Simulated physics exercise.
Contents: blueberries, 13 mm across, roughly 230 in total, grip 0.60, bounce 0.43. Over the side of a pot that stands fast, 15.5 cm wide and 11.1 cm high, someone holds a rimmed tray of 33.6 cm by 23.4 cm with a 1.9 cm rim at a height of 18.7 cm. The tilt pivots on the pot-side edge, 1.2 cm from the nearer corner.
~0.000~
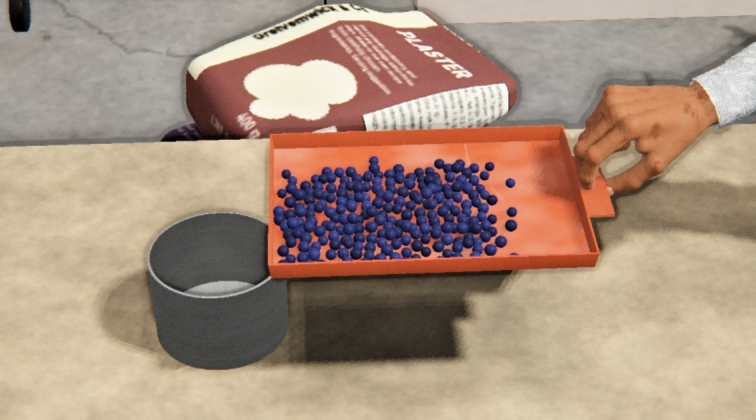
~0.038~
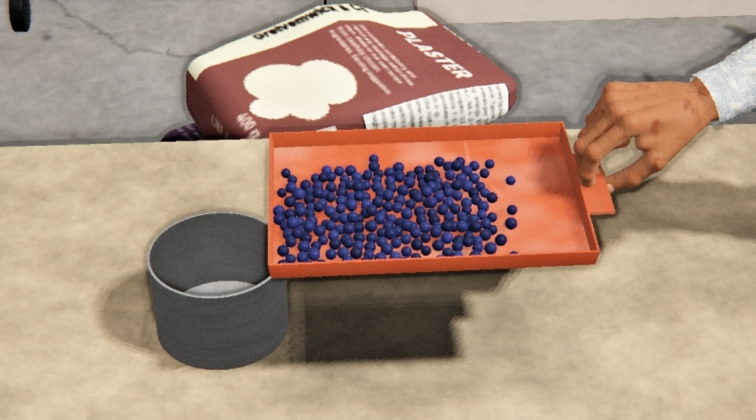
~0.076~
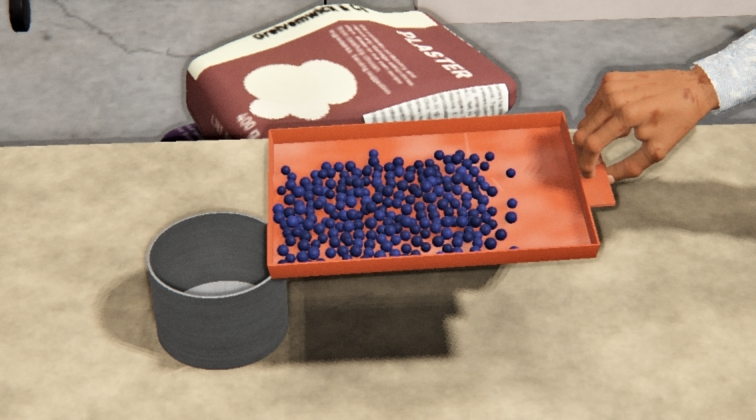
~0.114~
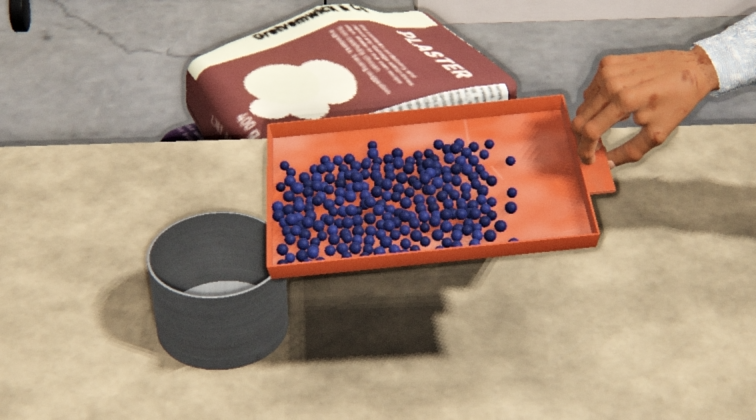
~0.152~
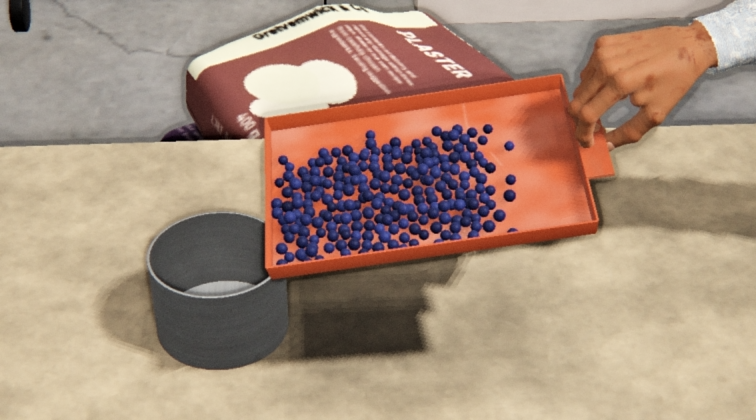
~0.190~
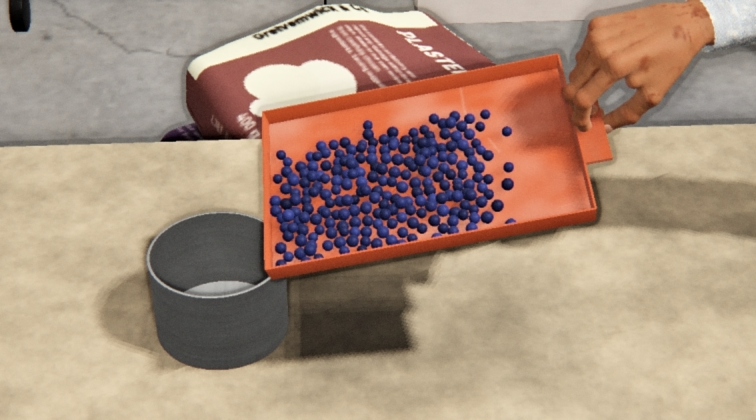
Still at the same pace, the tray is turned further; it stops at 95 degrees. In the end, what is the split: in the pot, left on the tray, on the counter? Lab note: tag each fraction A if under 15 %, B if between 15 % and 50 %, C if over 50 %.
Pot = A, left on the tray = A, counter = C.
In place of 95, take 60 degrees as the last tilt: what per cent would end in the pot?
0 %.
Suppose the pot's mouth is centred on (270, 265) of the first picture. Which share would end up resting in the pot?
Estimate: ~ 0 %.
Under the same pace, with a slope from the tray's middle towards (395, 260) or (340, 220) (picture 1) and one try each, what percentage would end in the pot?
About 0 and 35 per cent.
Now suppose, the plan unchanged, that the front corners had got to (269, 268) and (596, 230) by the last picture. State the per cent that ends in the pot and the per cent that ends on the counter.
Split: Pot = 0, counter = 100.
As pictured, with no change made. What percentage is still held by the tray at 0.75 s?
Some 95 per cent of the load.
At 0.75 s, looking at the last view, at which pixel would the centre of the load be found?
Estimated load position: Around (280, 183).
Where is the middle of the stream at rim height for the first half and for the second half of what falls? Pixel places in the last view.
Early half: About (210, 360); late half: (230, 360).
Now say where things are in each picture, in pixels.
Tray tilt 0 degrees, front corners at (271, 263) and (596, 252); middle of the pieces at (397, 209); pot at (216, 253), in the first picture.
Tray tilt 1 degrees, front corners at (271, 263) and (596, 250); middle of the pieces at (397, 208), in the second picture.
Tray tilt 3 degrees, front corners at (271, 264) and (596, 243); middle of the pieces at (397, 204), in the third picture.
Tray tilt 6 degrees, front corners at (270, 265) and (596, 232), lowest corner left front; middle of the pieces at (396, 197), in the fourth picture.
Tray tilt 11 degrees, front corners at (269, 266) and (595, 219), lowest corner left front; middle of the pieces at (394, 189), in the fifth picture.
Tray tilt 15 degrees, front corners at (268, 267) and (593, 207), lowest corner left front; middle of the pieces at (392, 182); pot at (216, 253). The tray's pace is about 115 degrees a second, in the sixth picture.
Then, at 0.53 s, tilt 54 degrees; the tray holds 100 %, the pot 0 %.
After 0.75 s, tilt 80 degrees; the tray holds 95 %, the pot 0 %.
After 1.09 s, tilt 95 degrees; the tray holds 10 %, the pot 0 %.
At rest (2.0 s), pot 0 %, tray 0 %, counter 100 %.
